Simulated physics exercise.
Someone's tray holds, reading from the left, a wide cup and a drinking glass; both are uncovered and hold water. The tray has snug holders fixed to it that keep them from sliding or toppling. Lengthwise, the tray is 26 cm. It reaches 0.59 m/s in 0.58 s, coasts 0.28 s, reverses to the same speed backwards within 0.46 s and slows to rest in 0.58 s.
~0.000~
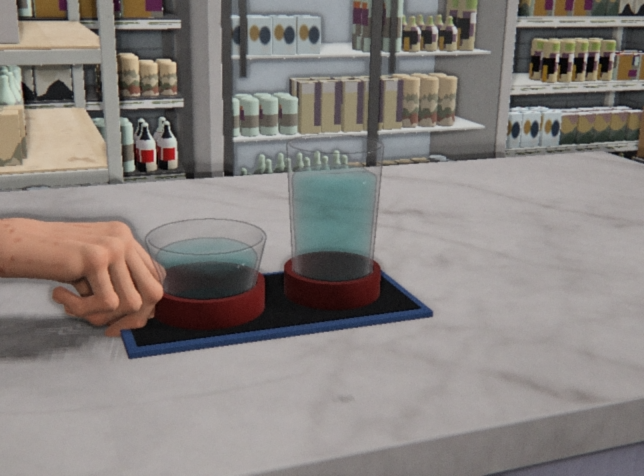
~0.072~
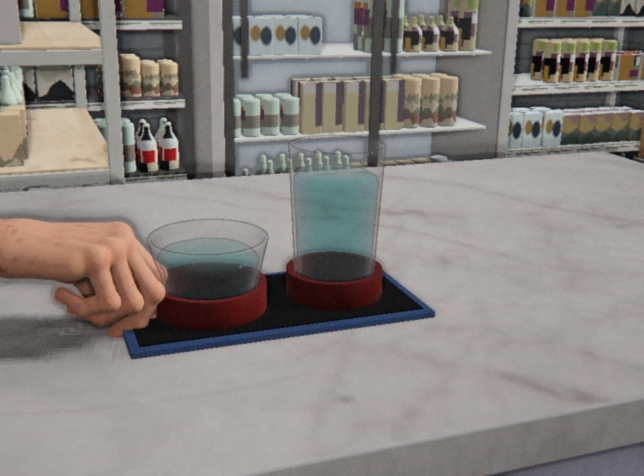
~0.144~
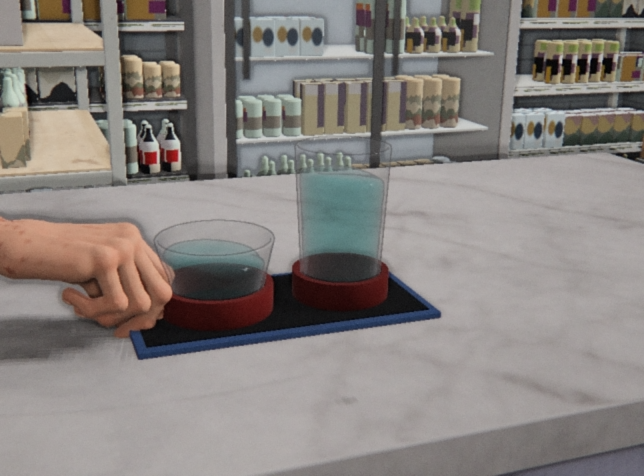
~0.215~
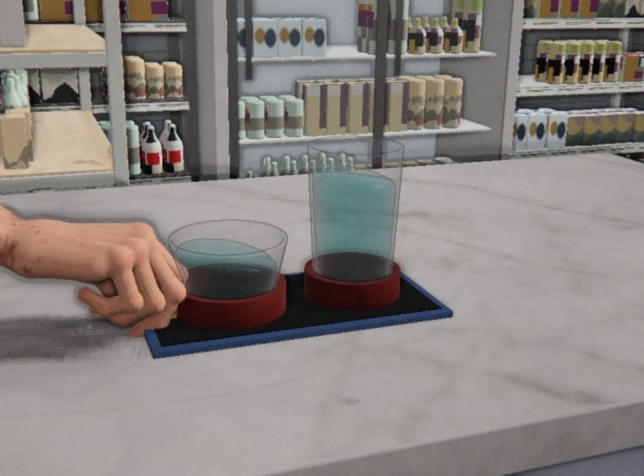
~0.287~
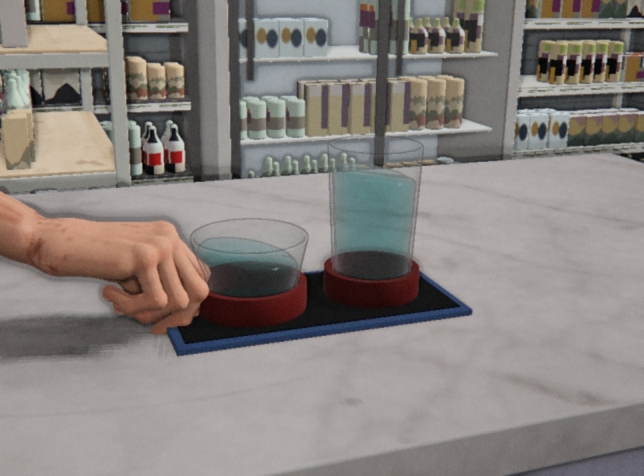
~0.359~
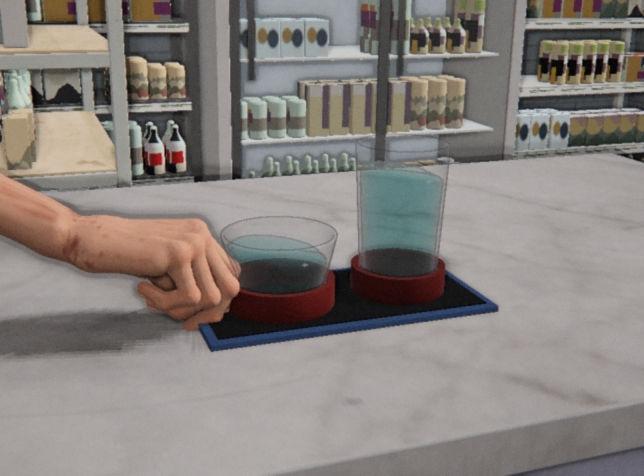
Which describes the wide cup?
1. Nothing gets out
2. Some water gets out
Some water gets out.
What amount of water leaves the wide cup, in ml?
It comes to around 10 ml, I'd say.
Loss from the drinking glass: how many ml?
0 ml.
After 0.81 s the tray moves at 0.59 m/s; losses from the left are 0, 0 ml.
After 1.25 s the tray moves at 0.53 m/s; losses from the left are 10, 0 ml.
After 1.70 s the tray moves at 0.16 m/s; losses from the left are 10, 0 ml.
After 2.15 s the tray moves at 0.00 m/s; losses from the left are 10, 0 ml.
In the end losses from the left are 10, 0 ml.
